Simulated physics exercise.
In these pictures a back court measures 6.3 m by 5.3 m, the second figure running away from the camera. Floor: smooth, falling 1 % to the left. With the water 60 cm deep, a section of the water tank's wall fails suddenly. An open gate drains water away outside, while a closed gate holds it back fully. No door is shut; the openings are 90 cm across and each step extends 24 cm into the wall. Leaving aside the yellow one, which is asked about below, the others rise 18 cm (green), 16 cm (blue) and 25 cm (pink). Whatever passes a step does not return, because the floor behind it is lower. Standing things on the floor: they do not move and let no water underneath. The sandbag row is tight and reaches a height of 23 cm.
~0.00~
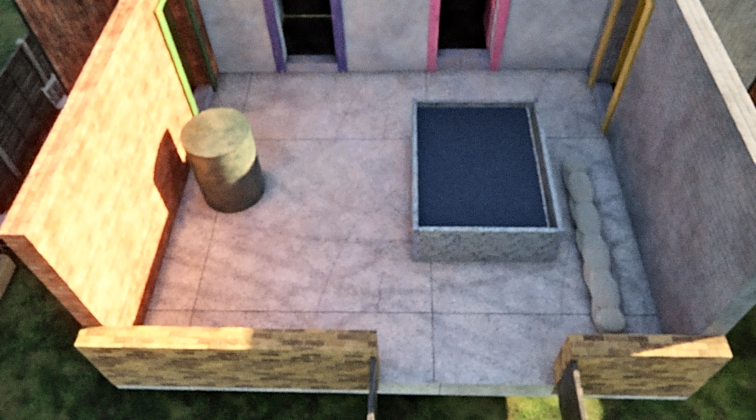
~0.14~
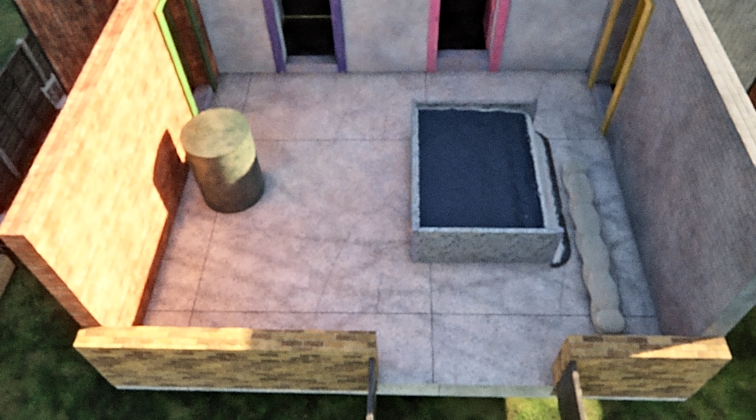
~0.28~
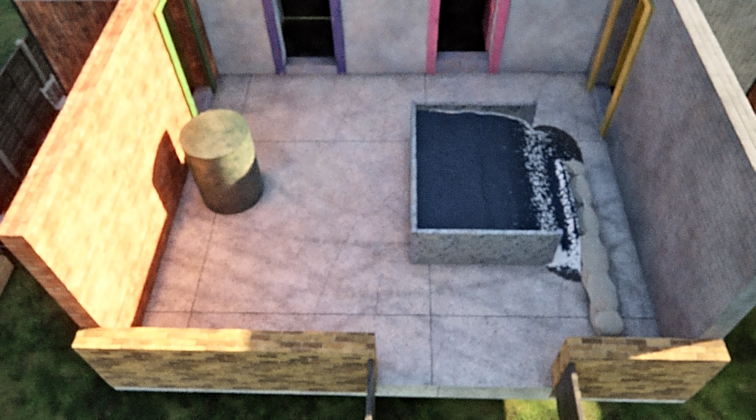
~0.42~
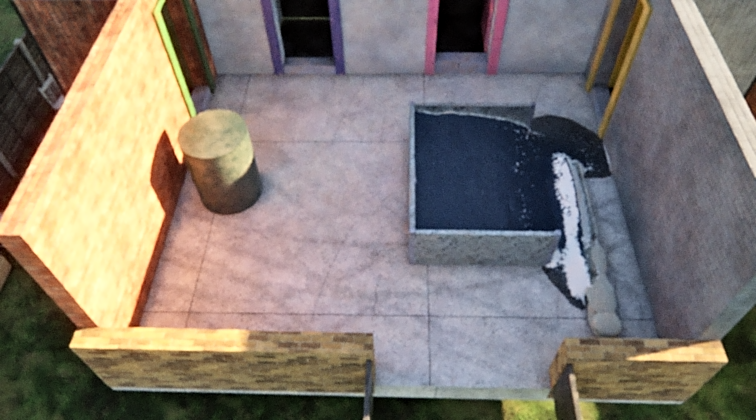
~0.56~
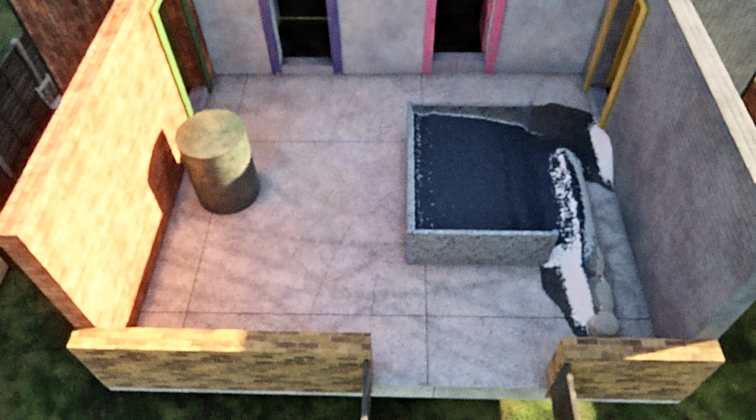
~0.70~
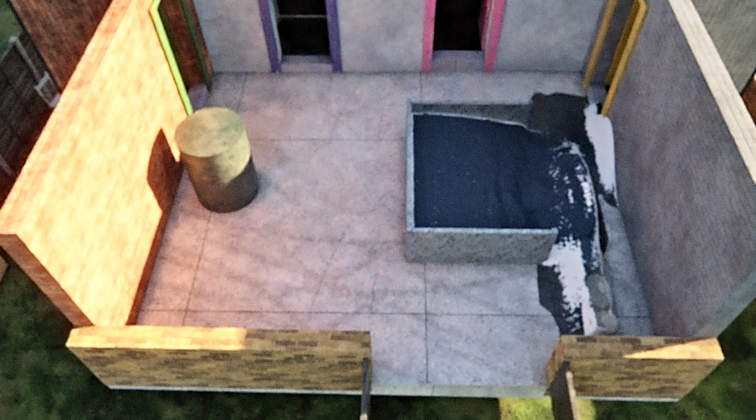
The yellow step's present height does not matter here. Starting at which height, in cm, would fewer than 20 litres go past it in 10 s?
Starting at roughly 20 cm.
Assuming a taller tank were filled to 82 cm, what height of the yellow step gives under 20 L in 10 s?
Something near 28 cm should do.
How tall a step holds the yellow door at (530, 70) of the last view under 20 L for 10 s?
26 cm.
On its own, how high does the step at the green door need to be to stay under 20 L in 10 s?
For the green door, about 9.0 cm.
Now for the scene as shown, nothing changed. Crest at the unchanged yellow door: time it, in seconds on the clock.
Near 1.6 s.
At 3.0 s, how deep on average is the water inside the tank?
Some 23 cm.
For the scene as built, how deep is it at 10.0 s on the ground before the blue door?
About 6.5 centimetres.
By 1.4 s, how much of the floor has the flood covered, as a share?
Roughly 20 percent of the floor.
After 1.4 s water covers 20 % of the floor, deepest (40 cm) near (559, 228); 24 cm at the yellow door, 5 litres in over its 16 cm step.
After 3.0 s water covers 40 % of the floor, deepest (28 cm) near (561, 73); 19 cm at the yellow door, 35 litres in over its 16 cm step.
After 10.0 s water covers 90 % of the floor, deepest (12 cm) near (206, 103); 7 cm at the yellow door, 41 litres in over its 16 cm step.
At the yellow door as built, the water arrived by 0.7 s and peaked near 24 cm at 1.6 s.
With a step of 15.5 cm, 45 litres would have come in within the 10 s; with 21.5 cm, 13 litres. So under 20 litres takes about 20 cm.
